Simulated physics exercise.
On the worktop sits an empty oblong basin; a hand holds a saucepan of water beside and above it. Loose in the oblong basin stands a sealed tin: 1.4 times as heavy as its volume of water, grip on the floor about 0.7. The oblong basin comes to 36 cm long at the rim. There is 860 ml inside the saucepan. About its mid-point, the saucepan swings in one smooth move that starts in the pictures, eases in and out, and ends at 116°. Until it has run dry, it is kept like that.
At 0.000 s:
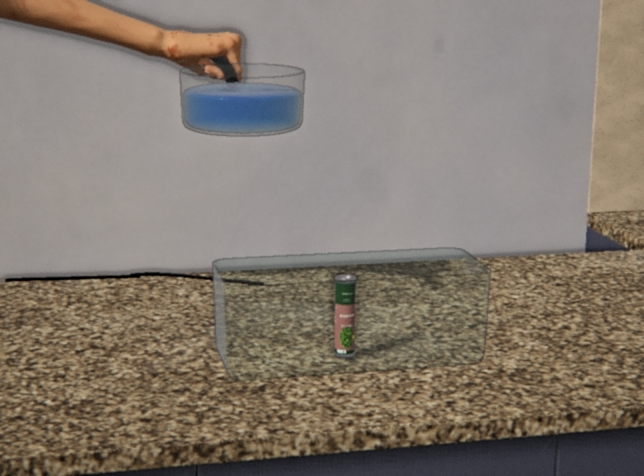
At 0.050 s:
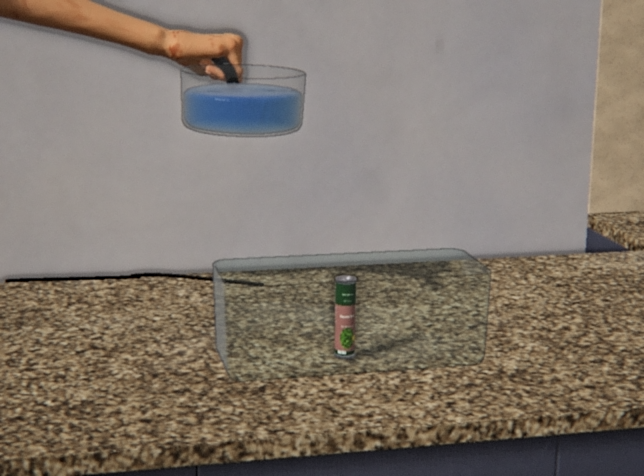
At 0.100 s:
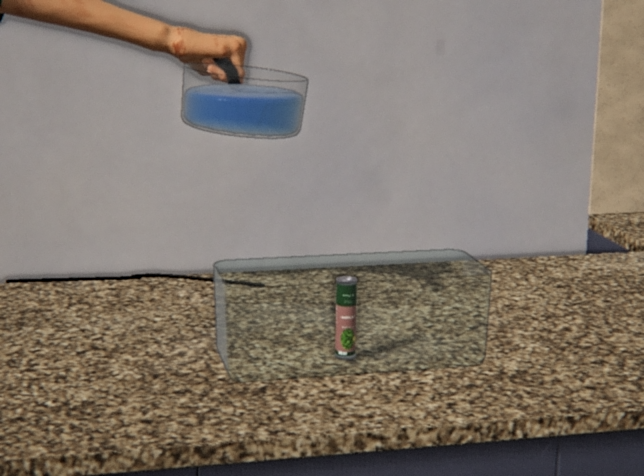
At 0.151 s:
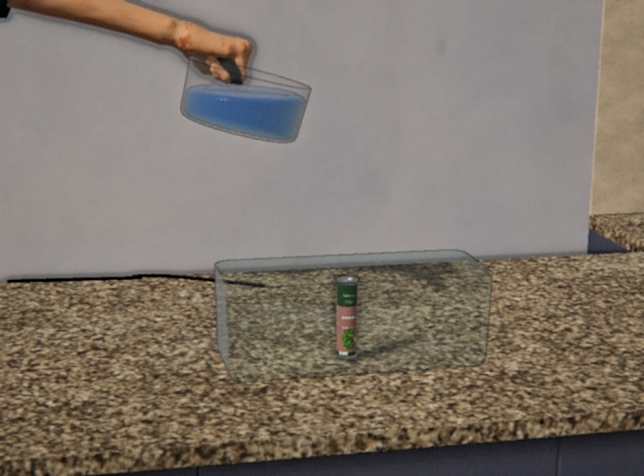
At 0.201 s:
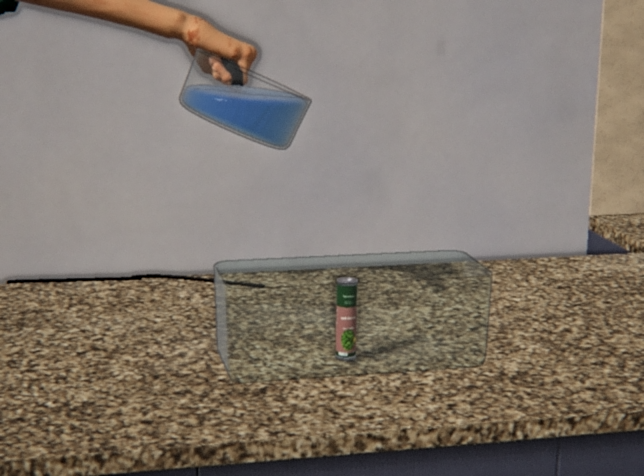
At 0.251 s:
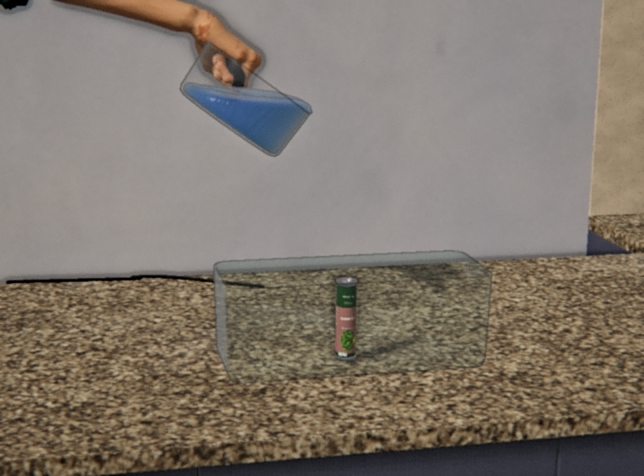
A hand tilts a clear saucepan of blue water rightward above a clear basin holding a tin.
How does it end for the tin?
Most probably it will lose its balance.
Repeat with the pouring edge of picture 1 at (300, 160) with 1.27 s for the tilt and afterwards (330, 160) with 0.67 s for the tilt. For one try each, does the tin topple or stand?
In the first try it remains standing; in the second it remains standing.
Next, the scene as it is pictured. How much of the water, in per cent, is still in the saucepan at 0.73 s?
Close to 2 percent of the whole amount.
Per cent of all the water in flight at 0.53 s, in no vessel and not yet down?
Near 66 per cent at that time.
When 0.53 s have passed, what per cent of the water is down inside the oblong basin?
Estimate - around 18 in a hundred parts.
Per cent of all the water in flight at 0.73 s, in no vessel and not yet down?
Around 9 per cent of the liquid is in flight.
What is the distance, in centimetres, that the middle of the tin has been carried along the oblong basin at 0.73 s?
The tin has gone some 1 cm.
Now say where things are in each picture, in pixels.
In the first frame, tilt 0°; pouring edge (303, 71); surface from (182, 91) to (300, 89); the oblong basin's rim runs from (219, 274) to (477, 261); the tin's top is at (346, 281).
In the second frame, tilt 2°; pouring edge (304, 74); surface from (183, 91) to (300, 91).
In the third frame, tilt 6°; pouring edge (306, 79); surface from (185, 91) to (301, 93).
In the fourth frame, tilt 14°; pouring edge (309, 88); surface from (186, 90) to (304, 95).
In the fifth frame, tilt 24°; pouring edge (309, 100); surface from (184, 89) to (306, 98).
In the sixth frame, tilt 36°; pouring edge (307, 114); surface from (183, 86) to (300, 103); 2 per cent is over the edge.
After 0.53 s the tilt is 103° and 17 per cent is still to pour; the tin stands where it began.
After 0.73 s the tilt is 116° and 2 per cent is still to pour; the tin stands 1 cm from where it began.
After 0.94 s the tilt is 116° and 0 per cent is still to pour; the tin leans 20°.
After 1.17 s the tilt is 116° and 0 per cent is still to pour; the tin lies on its side.
In the end the tin lies on its side.
